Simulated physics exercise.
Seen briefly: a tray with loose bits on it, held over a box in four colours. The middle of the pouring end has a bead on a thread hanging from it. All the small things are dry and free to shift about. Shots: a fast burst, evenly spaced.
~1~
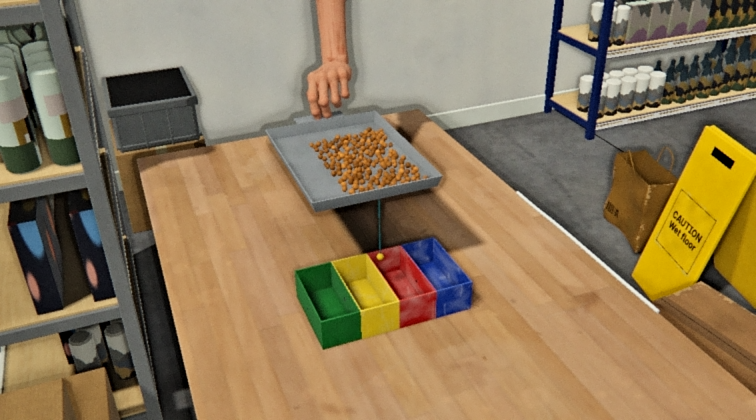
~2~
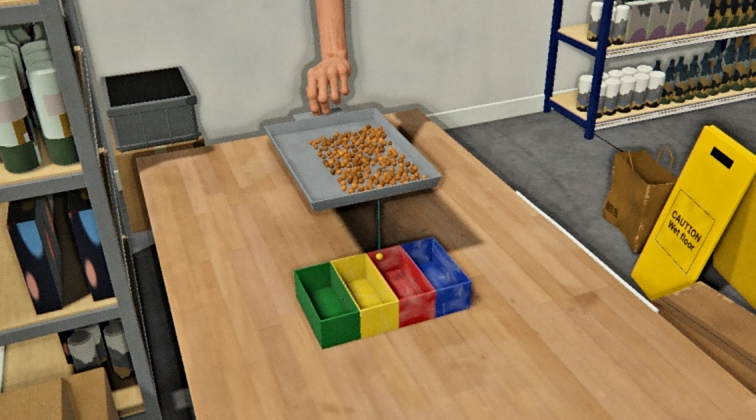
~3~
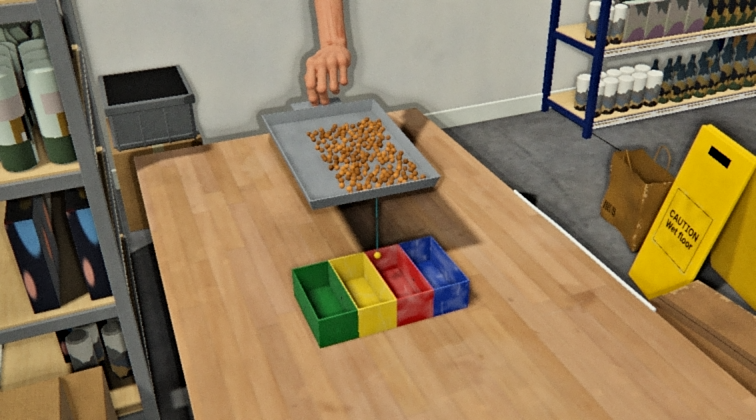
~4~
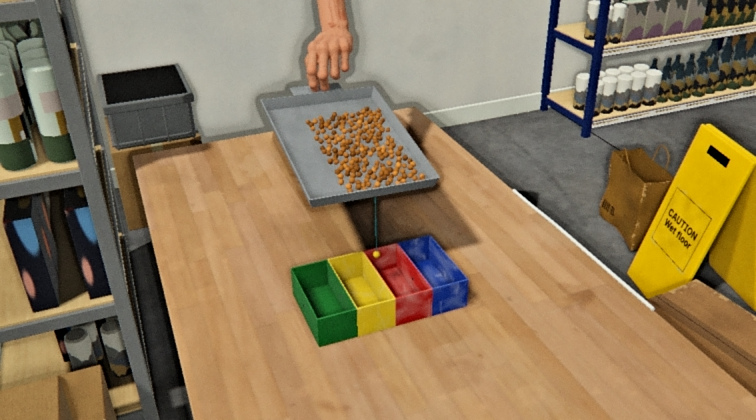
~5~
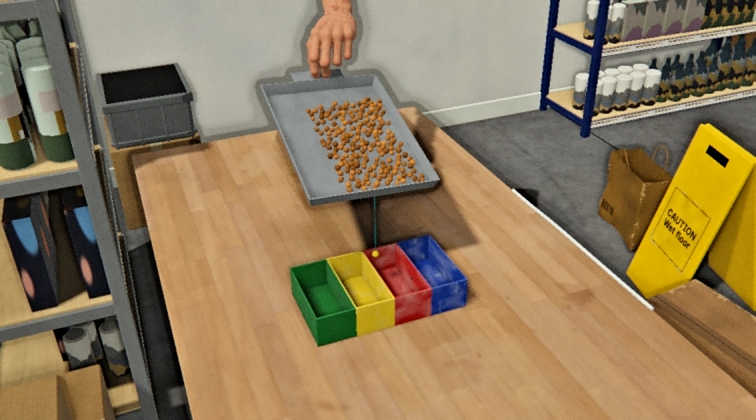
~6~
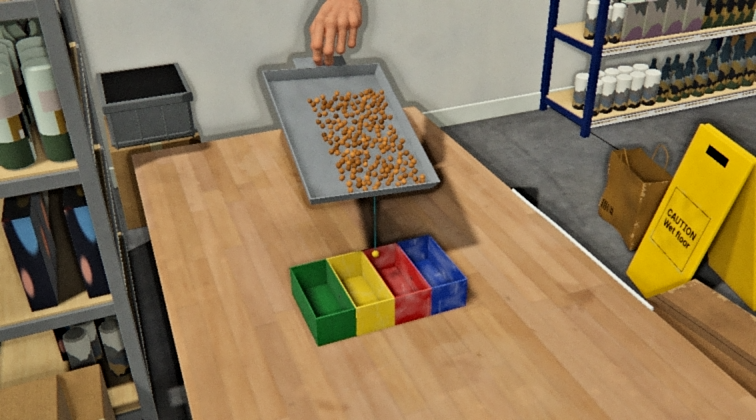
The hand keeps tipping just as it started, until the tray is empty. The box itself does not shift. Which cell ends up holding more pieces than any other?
The blue cell ends up holding the most.
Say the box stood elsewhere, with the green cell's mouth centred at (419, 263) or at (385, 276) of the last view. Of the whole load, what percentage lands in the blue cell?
About 0% on the first try and 0% on the second.
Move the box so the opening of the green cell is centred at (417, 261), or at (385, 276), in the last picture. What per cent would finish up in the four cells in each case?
Roughly 60 %, then roughly 90 %.
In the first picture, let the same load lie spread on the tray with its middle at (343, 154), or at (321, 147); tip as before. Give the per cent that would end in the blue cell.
In order, about 40 and 40 in a hundred.
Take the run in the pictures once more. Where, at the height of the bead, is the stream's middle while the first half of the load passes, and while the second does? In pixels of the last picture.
Around (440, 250) first; around (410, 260) second.
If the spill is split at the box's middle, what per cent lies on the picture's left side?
Around 0 per cent, give or take.
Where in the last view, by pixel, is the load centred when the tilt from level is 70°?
The load's middle is around (397, 165).
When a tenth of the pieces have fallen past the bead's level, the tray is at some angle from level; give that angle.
Somewhere around 100 degrees.
Soon, tray tipped steeply; all on the tray.
A while on, tray tipped past a quarter turn; about a quarter on the tray; about a quarter in the blue cell; a small part in the red cell; a small part in the yellow cell; about half falling or outside the box.
Towards the end, tray tipped past a quarter turn; about half in the blue cell; about a quarter in the red cell; about a quarter in the yellow cell; a stray few in the green cell; a small part falling or outside the box.
Finally, tray tipped past a quarter turn; about half in the blue cell; about a quarter in the red cell; about a quarter in the yellow cell; a stray few in the green cell; a small part outside the box.
